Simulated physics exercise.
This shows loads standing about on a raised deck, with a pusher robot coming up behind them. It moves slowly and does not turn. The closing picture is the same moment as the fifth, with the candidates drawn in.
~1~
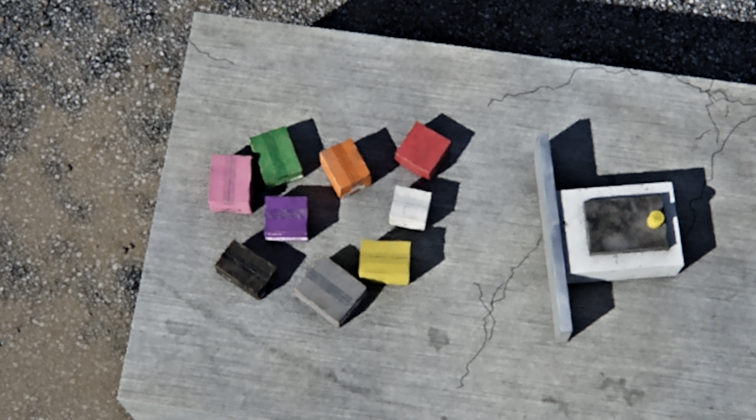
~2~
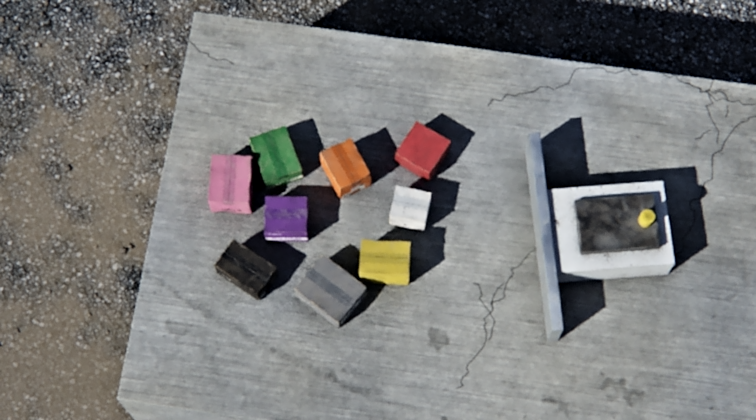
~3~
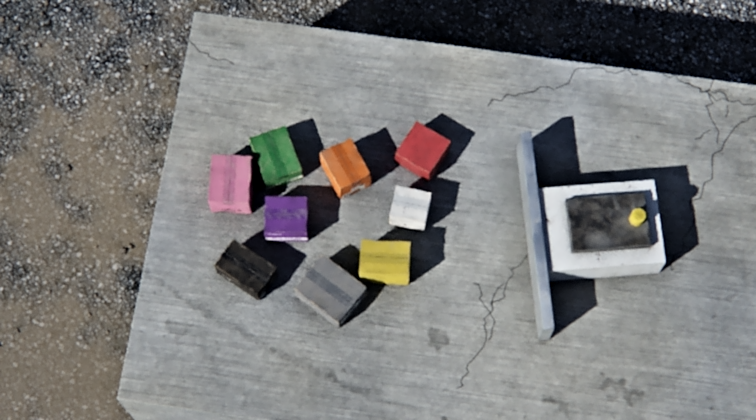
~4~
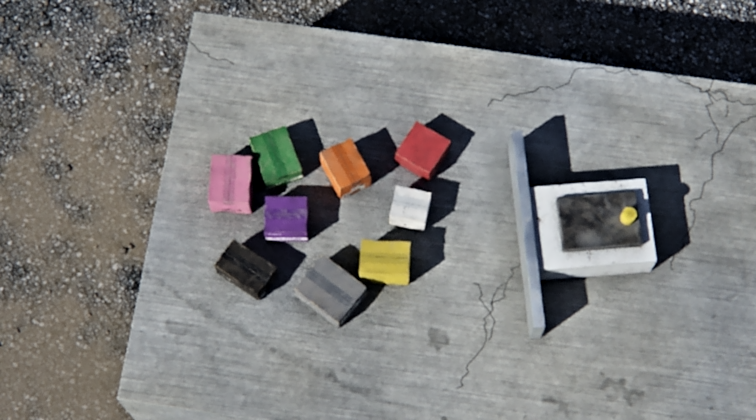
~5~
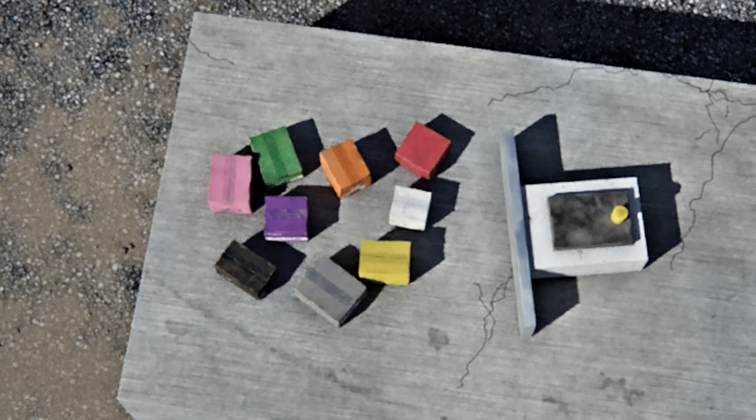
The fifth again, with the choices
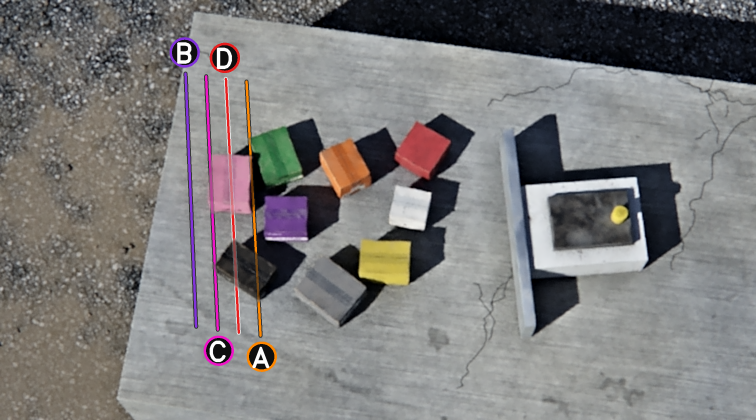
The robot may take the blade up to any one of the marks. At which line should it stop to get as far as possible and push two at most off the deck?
As far as mark D.
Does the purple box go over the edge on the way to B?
Yes.
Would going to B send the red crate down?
Yes.
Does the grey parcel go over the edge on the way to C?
No.
On the marked copy, A at (253, 205); B at (190, 197); C at (212, 200); D at (232, 203).
With D. Early on, robot (481, 206); red crate (384, 160); white parcel (391, 211).
Further on, robot (378, 193); pink box (185, 193); green box (210, 149).
At the end, robot (298, 182); pink box over the edge; green box over the edge; two fallen.
As for the rest, A is within the limit but short; B drops five; C drops three.
